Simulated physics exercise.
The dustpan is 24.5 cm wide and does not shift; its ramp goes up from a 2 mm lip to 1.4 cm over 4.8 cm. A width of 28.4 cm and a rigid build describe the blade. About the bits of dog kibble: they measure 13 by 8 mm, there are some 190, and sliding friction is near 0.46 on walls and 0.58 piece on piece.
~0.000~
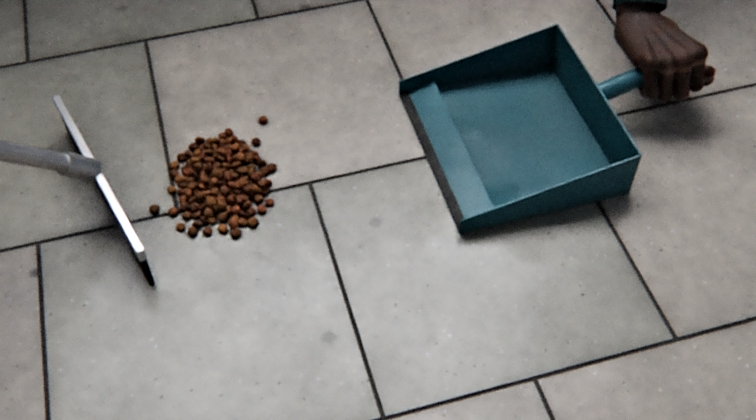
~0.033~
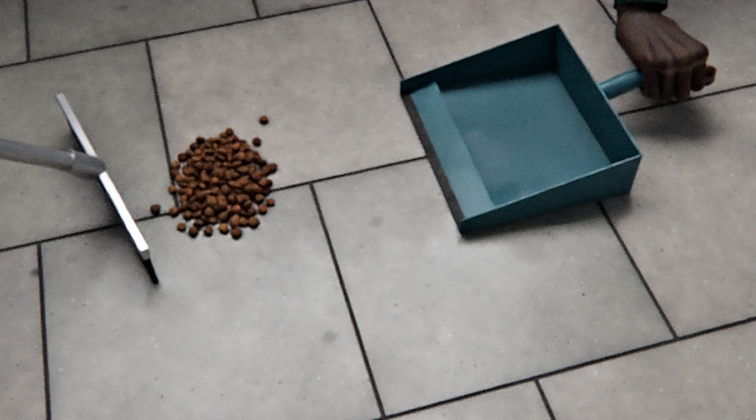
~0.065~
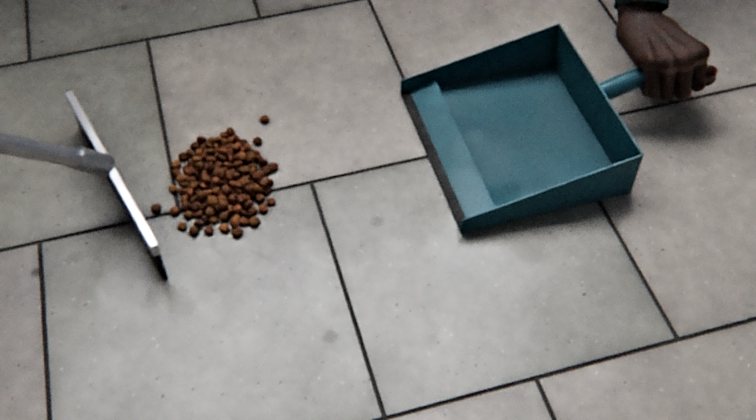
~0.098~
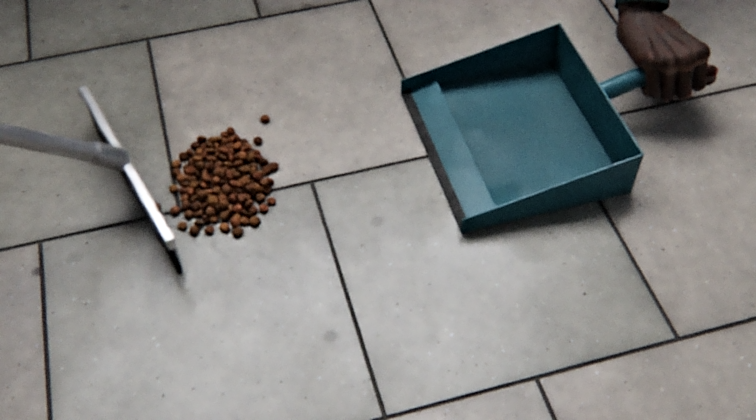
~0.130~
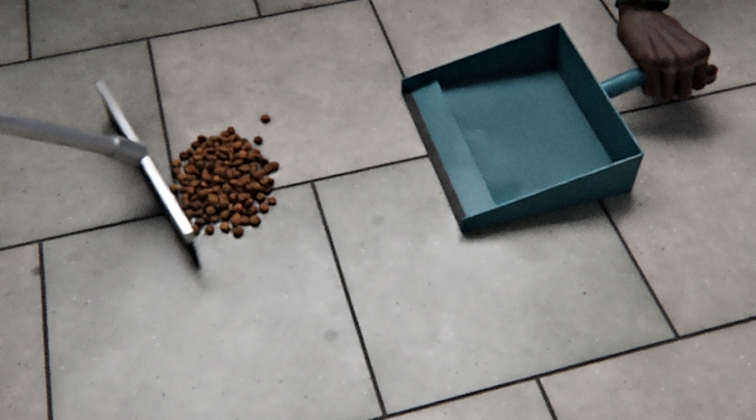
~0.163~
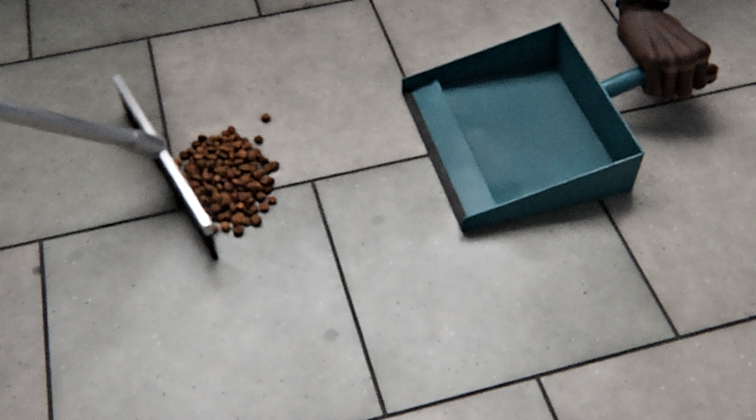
A hand held a teal dustpan still on the grey tiled floor at the right, while a thin blade on a pole slid rightward from the left and pressed into the edge of a brown kibble pile.
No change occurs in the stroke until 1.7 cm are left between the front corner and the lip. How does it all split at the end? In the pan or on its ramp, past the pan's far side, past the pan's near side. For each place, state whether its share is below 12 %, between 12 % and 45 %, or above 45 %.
Result: Pan: An intermediate share. Far side: An intermediate share. Near side: A minor share.
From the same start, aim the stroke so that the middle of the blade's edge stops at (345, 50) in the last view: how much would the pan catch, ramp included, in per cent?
About 5 %.
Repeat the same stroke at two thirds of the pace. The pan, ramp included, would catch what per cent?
Share: Close to 15 %.
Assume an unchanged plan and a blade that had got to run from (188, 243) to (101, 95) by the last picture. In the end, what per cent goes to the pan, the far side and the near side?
Split: Pan = 10, far = 15, near = 0.
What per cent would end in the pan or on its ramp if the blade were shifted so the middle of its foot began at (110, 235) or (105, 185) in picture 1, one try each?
Some 10 and 20 per cent.
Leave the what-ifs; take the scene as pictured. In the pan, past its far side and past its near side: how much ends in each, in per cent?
Pan: 20%. Far side: 25%. Near side: 0%.
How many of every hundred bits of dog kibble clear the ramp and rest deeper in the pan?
Some 0 per cent.
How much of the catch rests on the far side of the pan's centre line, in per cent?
Estimate: Close to 90 %.
After 0.37 s, middle of the blade 19 cm from the lip; 0 % over the lip, far side 10 %, near side 0 %.
Then, at 0.52 s, middle of the blade 10 cm from the lip; 0 % over the lip, far side 20 %, near side 0 %.
Then, at 0.78 s, middle of the blade 5 cm from the lip; 20 % over the lip, far side 25 %, near side 0 %.
By 1.3 s all is still; pan 20 %, far side 25 %, near side 0 %, in front of the lip or behind the blade 55 %.
